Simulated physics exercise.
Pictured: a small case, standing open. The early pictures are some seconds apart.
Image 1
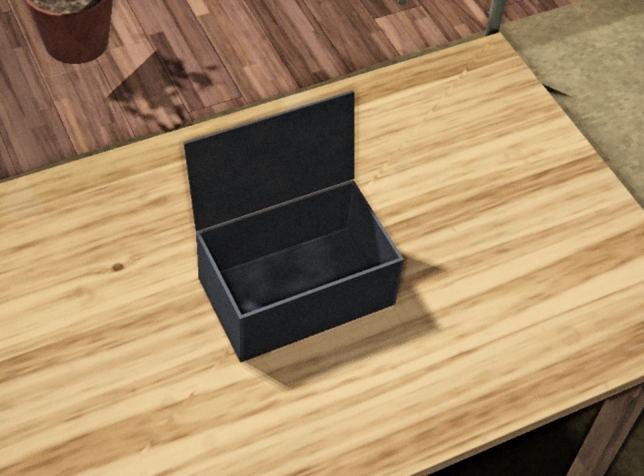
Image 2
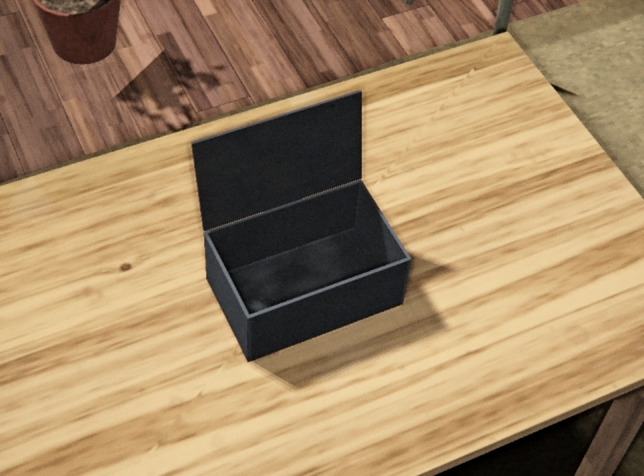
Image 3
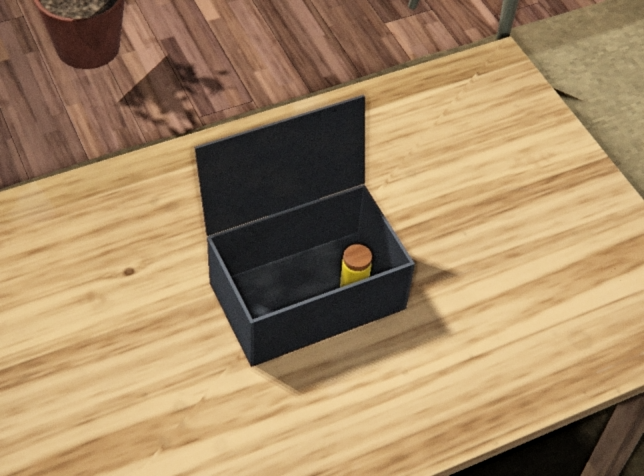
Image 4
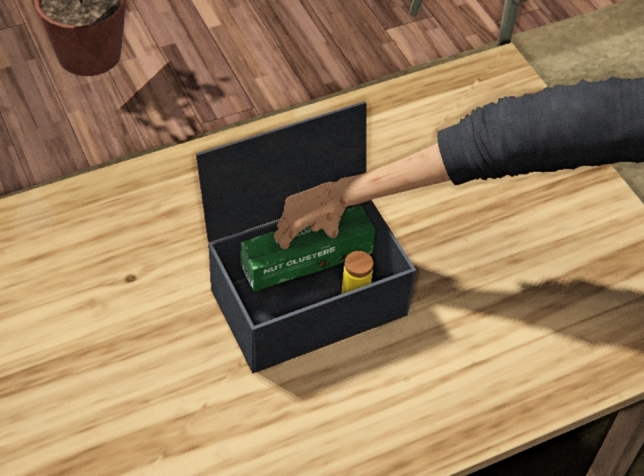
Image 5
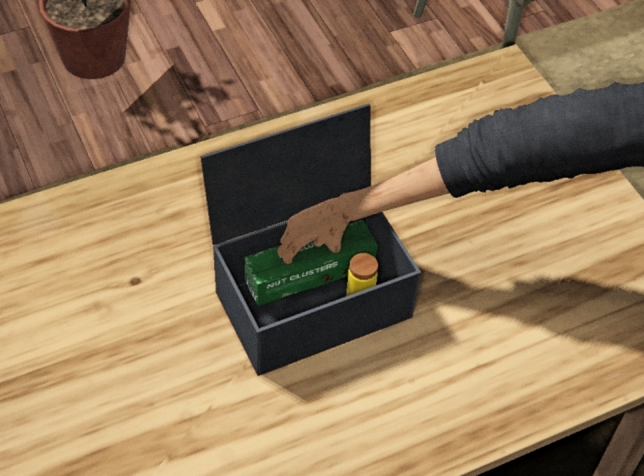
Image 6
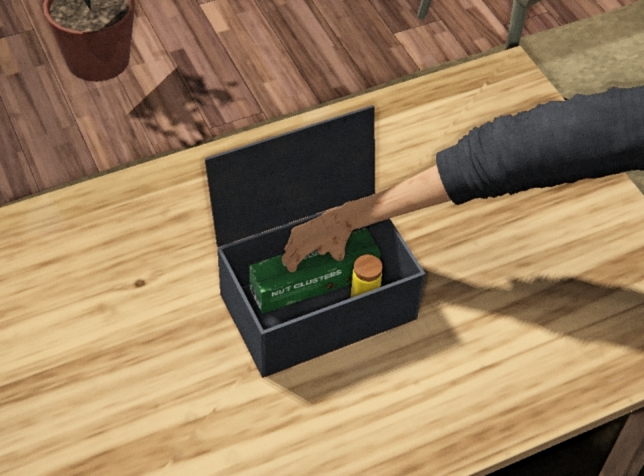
A hand lowering a green carton into an open dark case on a wooden table, beside a yellow shaker that appeared earlier.
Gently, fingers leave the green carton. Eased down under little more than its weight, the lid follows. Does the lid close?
Yes.
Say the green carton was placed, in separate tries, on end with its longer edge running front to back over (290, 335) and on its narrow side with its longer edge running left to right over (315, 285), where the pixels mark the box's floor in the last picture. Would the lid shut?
Well, first it won't go down, and then it fits down fine.
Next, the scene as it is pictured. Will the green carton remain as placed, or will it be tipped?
Once everything settles, it keeps its original angle.
Then, 1.20 s later than the last frame, lid starting down.
Then, 1.60 s later than the last frame, lid 57° above the rim.
Then, 1.80 s later than the last frame, lid 35° above the rim.
Then, 2.00 s later than the last frame, lid 10° above the rim.
When it is over, lid shut; both as before. End places, in pixels of the last picture, green carton near (315, 271).
